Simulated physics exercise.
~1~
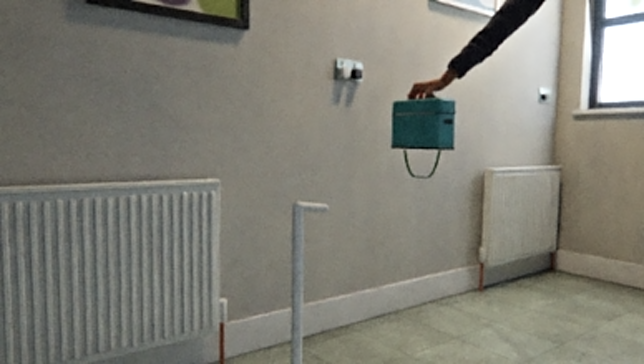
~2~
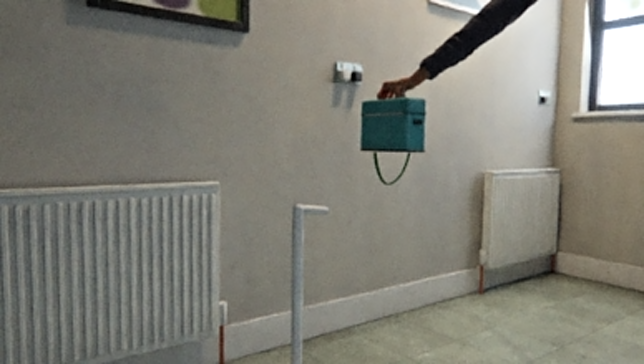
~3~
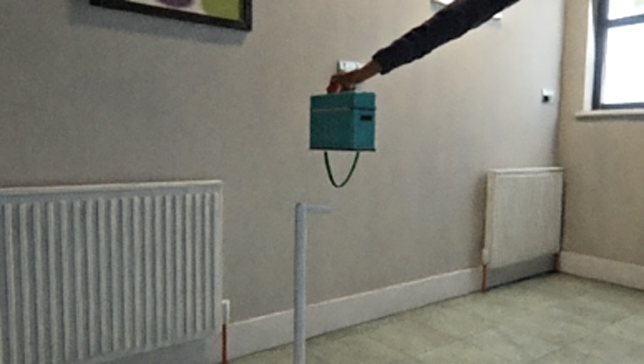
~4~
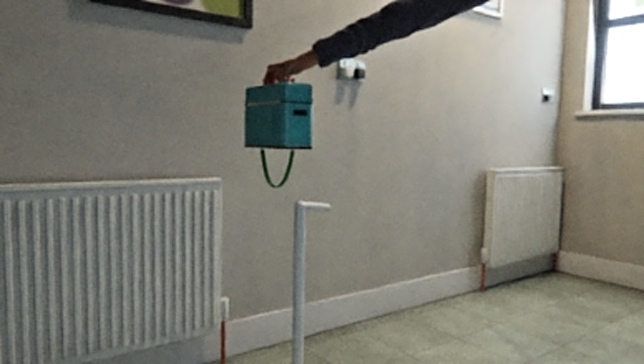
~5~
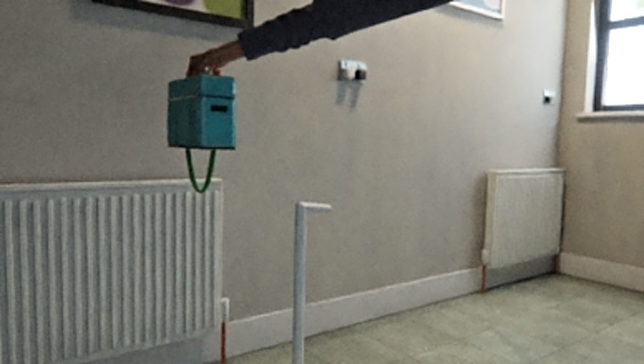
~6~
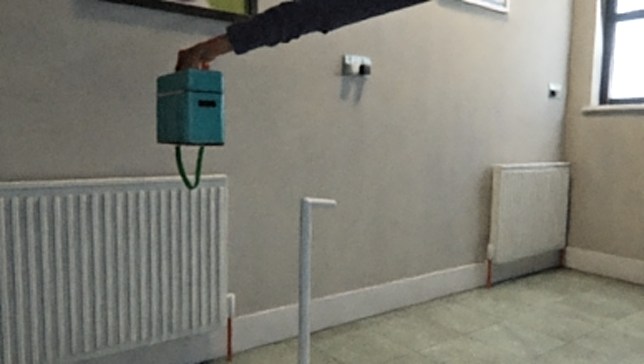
In the video, a hand holds a turquoise case from above, a green loop dangling beneath it, and carries it leftward over a thin upright post with a short arm; the case passes clear and ends held still above a white radiator.
